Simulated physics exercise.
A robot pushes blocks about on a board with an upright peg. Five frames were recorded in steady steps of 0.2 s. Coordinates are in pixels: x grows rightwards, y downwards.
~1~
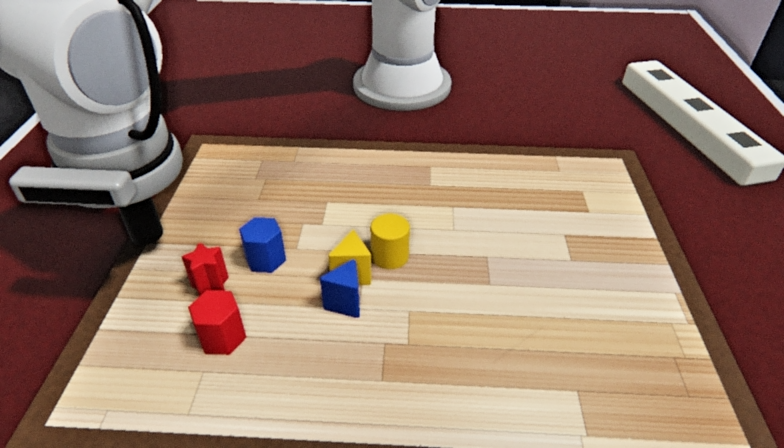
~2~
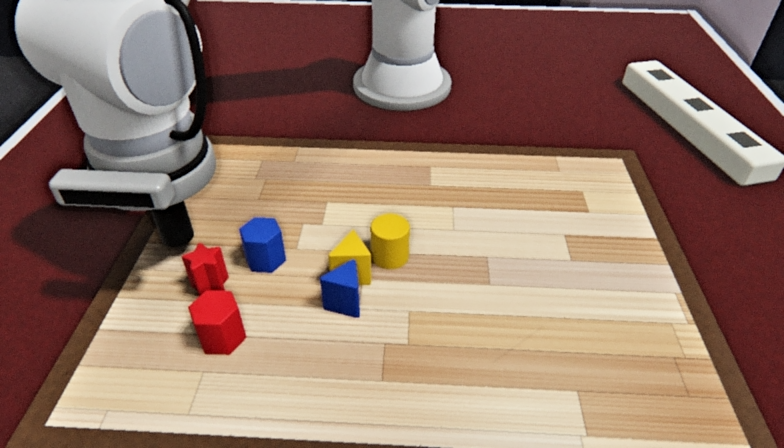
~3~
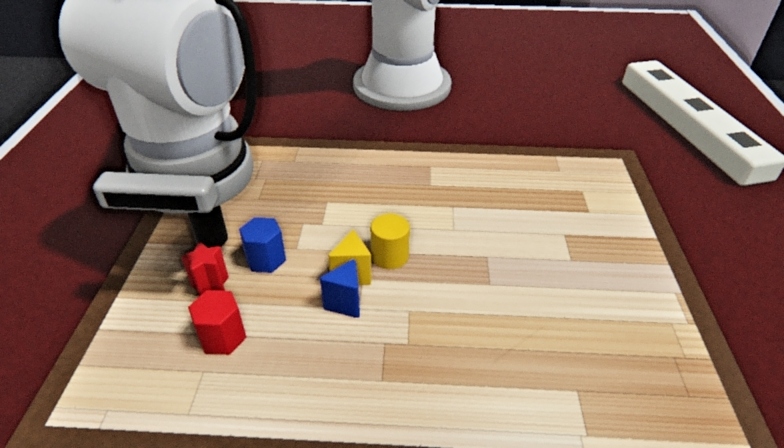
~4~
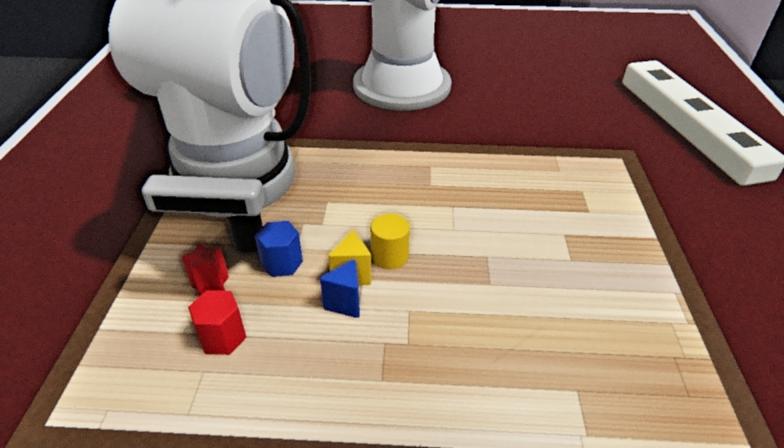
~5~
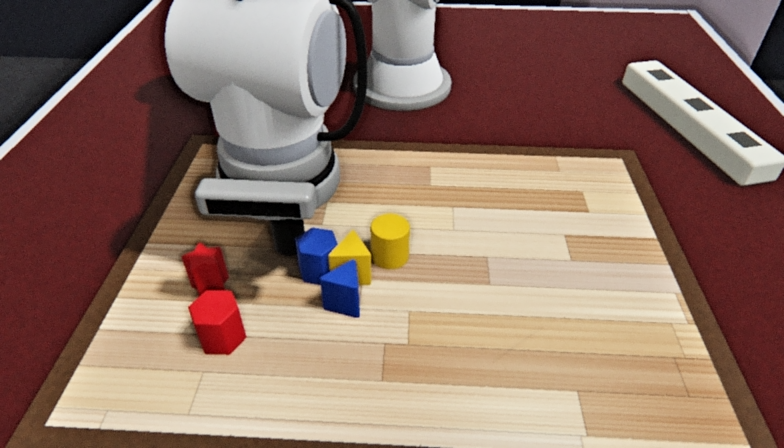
On a wooden board, a robot arm moving its peg rightward and pushing the blue hexagonal block up beside the yellow triangular one.
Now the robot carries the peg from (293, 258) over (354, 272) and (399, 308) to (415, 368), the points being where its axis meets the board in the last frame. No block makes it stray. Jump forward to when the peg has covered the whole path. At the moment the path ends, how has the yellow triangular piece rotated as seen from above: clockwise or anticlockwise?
Counterclockwise rotation.
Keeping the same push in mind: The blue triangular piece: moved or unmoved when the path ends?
That block moves.
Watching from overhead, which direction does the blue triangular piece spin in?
Seen from above, clockwise.
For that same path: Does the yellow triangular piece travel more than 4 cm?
Final answer: Yes.
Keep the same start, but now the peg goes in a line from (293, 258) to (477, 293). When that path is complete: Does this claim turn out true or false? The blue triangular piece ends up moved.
It is true.
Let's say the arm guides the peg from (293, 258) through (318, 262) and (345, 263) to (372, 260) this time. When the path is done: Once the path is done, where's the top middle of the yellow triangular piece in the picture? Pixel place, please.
(398, 260)
The first path, step by step. One third of the way, peg (353, 260); blue hexagon (374, 262), turned 15° clockwise; blue triangular piece (352, 282), turned 65° clockwise; yellow triangular piece (407, 262), turned 35° anticlockwise.
Two thirds of the way, peg (400, 296); blue hexagon (416, 306), turned 30° clockwise; blue triangular piece (353, 284), turned 80° clockwise; yellow triangular piece (435, 272), turned 55° anticlockwise.
At the end, peg (416, 355); blue hexagon (447, 367); blue triangular piece (353, 284), turned 80° clockwise; yellow triangular piece (435, 272), turned 55° anticlockwise; yellow circular block not moved.
